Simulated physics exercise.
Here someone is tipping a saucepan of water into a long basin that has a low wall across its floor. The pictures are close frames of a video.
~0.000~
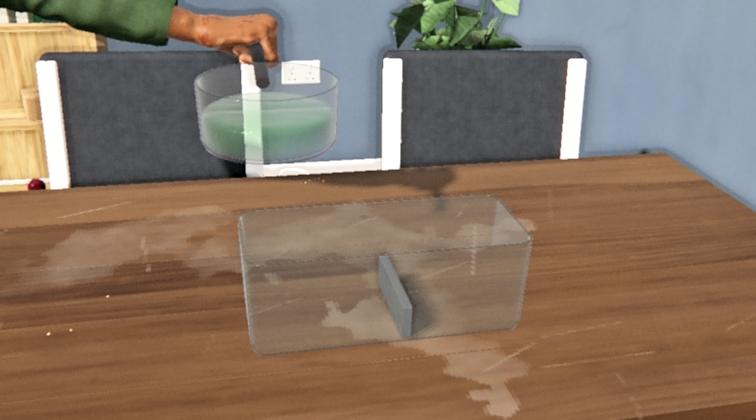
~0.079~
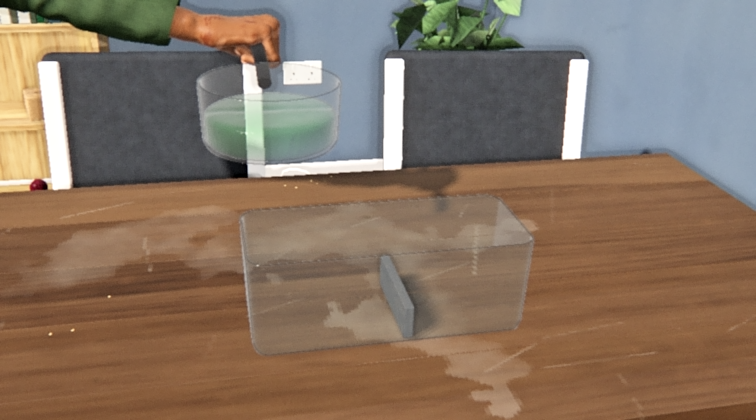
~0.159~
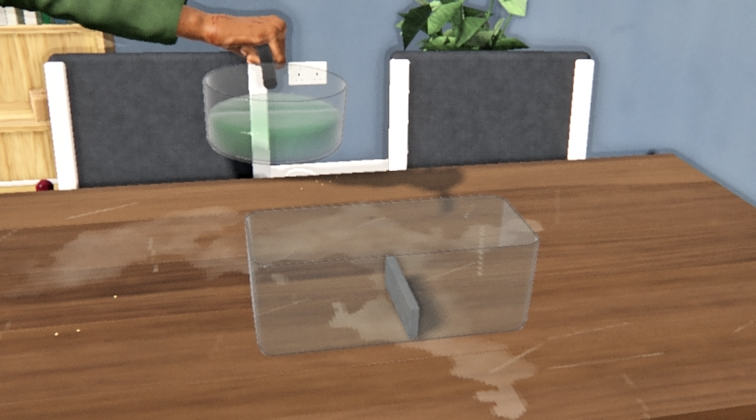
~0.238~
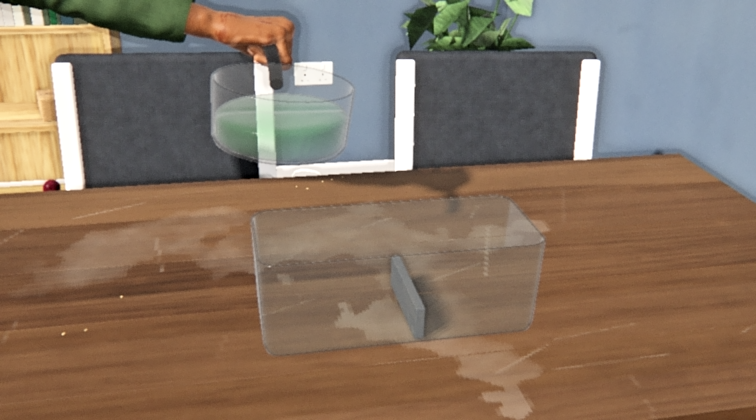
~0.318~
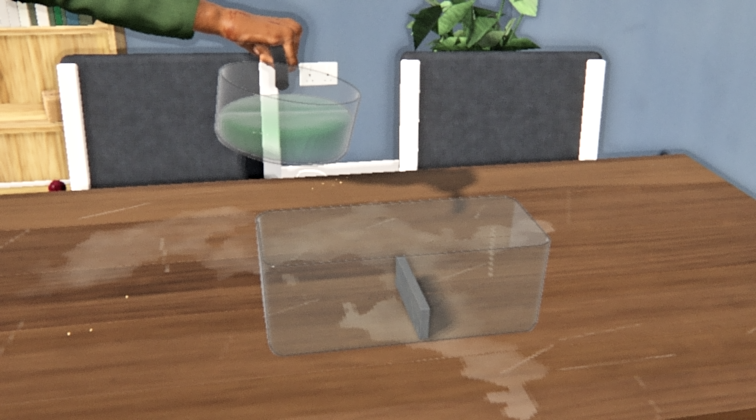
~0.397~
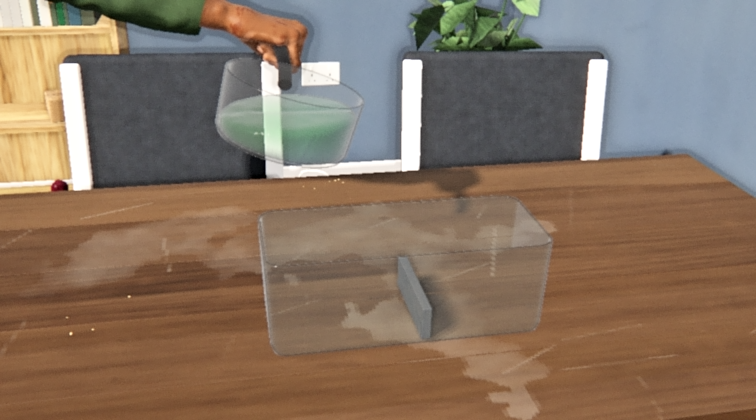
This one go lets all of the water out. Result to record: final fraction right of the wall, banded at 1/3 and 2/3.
Most likely the right of the wall will hold too little for one third.
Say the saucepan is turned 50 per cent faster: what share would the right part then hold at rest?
I'd put it at some 15 percent.
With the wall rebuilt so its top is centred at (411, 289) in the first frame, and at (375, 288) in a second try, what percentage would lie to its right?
In order, 10 and 60 in a hundred.
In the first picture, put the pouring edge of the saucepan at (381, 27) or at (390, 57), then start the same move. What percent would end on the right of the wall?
80 % and 85 %.
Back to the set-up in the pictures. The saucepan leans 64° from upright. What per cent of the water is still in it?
60 %.
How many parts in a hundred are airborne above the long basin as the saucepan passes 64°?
Estimated: 30 per cent or thereabouts.
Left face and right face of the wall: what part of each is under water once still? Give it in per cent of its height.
About 40 left, about 20 right.
After 0.90 s the tilt is 64° and 61 per cent is still to pour, 10 is left of the wall and 1 right of it.
After 1.26 s the tilt is 95° and 13 per cent is still to pour, 54 is left of the wall and 23 right of it.
After 1.64 s the tilt is 104° and 0 per cent is still to pour, 74 is left of the wall and 24 right of it.
After 2.06 s the tilt is 104° and 0 per cent is still to pour, 75 is left of the wall and 24 right of it.
In the end 75 per cent lies left of the wall, 24 right of it and 1 outside.
